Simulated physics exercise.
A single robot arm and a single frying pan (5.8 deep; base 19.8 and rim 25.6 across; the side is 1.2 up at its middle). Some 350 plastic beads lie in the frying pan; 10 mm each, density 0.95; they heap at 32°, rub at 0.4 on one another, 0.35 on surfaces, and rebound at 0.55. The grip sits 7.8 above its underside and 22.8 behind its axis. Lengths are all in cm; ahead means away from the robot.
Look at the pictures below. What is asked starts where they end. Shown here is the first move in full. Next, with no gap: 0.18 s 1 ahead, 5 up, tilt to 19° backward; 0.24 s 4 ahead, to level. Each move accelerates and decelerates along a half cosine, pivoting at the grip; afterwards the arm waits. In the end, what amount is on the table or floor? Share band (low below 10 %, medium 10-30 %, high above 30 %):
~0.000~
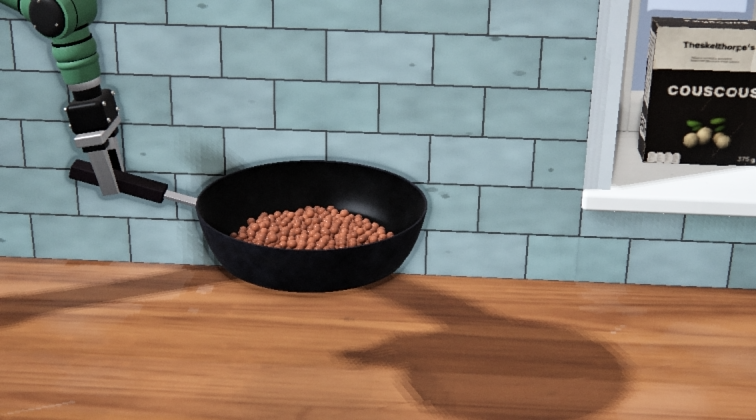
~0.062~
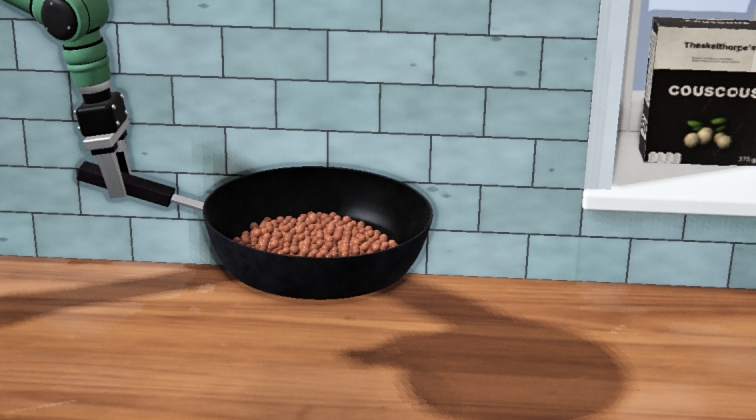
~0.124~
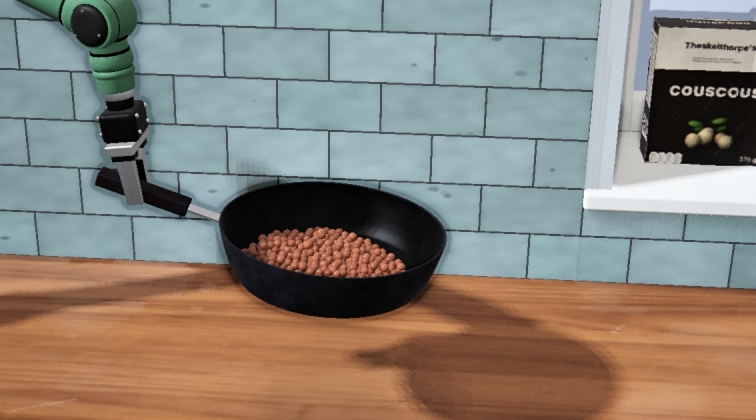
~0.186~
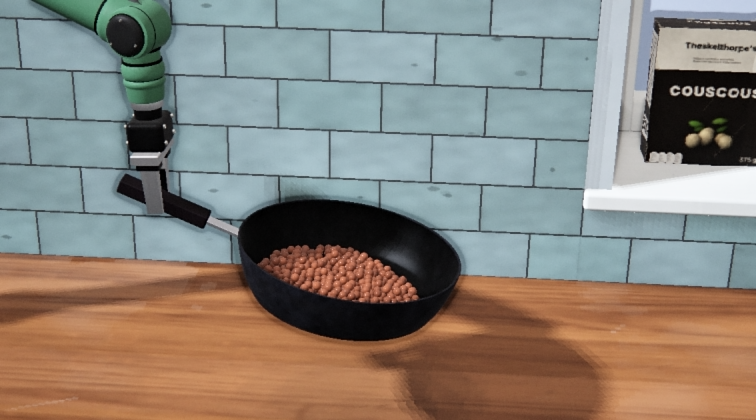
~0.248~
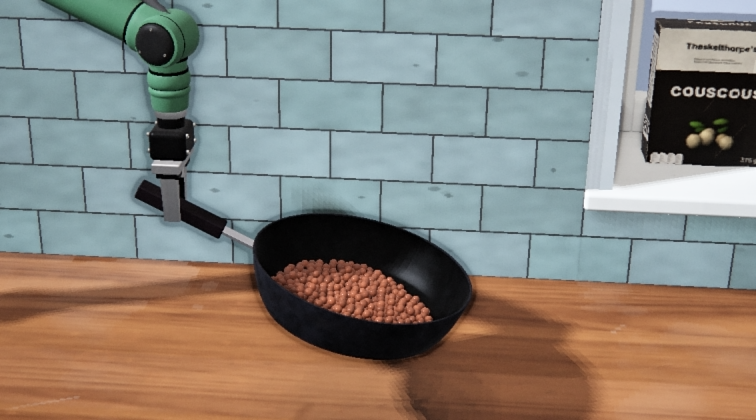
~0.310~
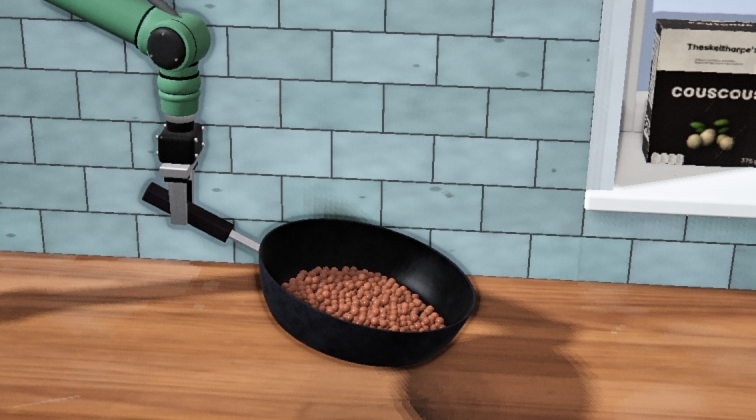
It is low, below 10 %.
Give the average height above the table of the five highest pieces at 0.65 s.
49 cm or thereabouts.
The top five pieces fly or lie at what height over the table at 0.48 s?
Somewhere around 38 centimetres high.
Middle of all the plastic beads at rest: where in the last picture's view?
The centre sits near pixel (464, 238).
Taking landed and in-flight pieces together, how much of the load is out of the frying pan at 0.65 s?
Roughly 45 per cent.
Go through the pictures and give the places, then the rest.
In the first picture, the frying pan middle at (312, 227), level; upper third of the load around (312, 240), from x 225 to 395, top at y 210; 349 in the frying pan.
In the second picture, the frying pan middle at (318, 234), tilted 1° forward; upper third of the load around (305, 246), from x 230 to 400, top at y 215.
In the third picture, the frying pan middle at (331, 251), tilted 4° forward; upper third of the load around (282, 259), from x 240 to 405, top at y 230.
In the fourth picture, the frying pan middle at (346, 272), tilted 9° forward; upper third of the load around (293, 277), from x 255 to 415, top at y 250.
In the fifth picture, the frying pan middle at (358, 288), tilted 12° forward; upper third of the load around (306, 291), from x 270 to 430, top at y 265.
In the sixth picture, the frying pan middle at (362, 294), tilted 13° forward; upper third of the load around (319, 298), from x 280 to 445, top at y 270; 349 in the frying pan.
After 0.48 s, tilted 19° backward, highest piece 39 above the table; 349 in the frying pan.
After 0.65 s, tilted 5° backward, highest piece 50 above the table; 190 in the frying pan, 159 in flight or on a rim.
After 0.93 s, level, highest piece 31 above the table; 345 in the frying pan, 4 in flight or on a rim.
After 1.98 s, level, highest piece 26 above the table; 345 in the frying pan, 4 on the table or floor.
In the end, 345 in the frying pan, 4 on the table or floor. That is 1 % on the table or floor.
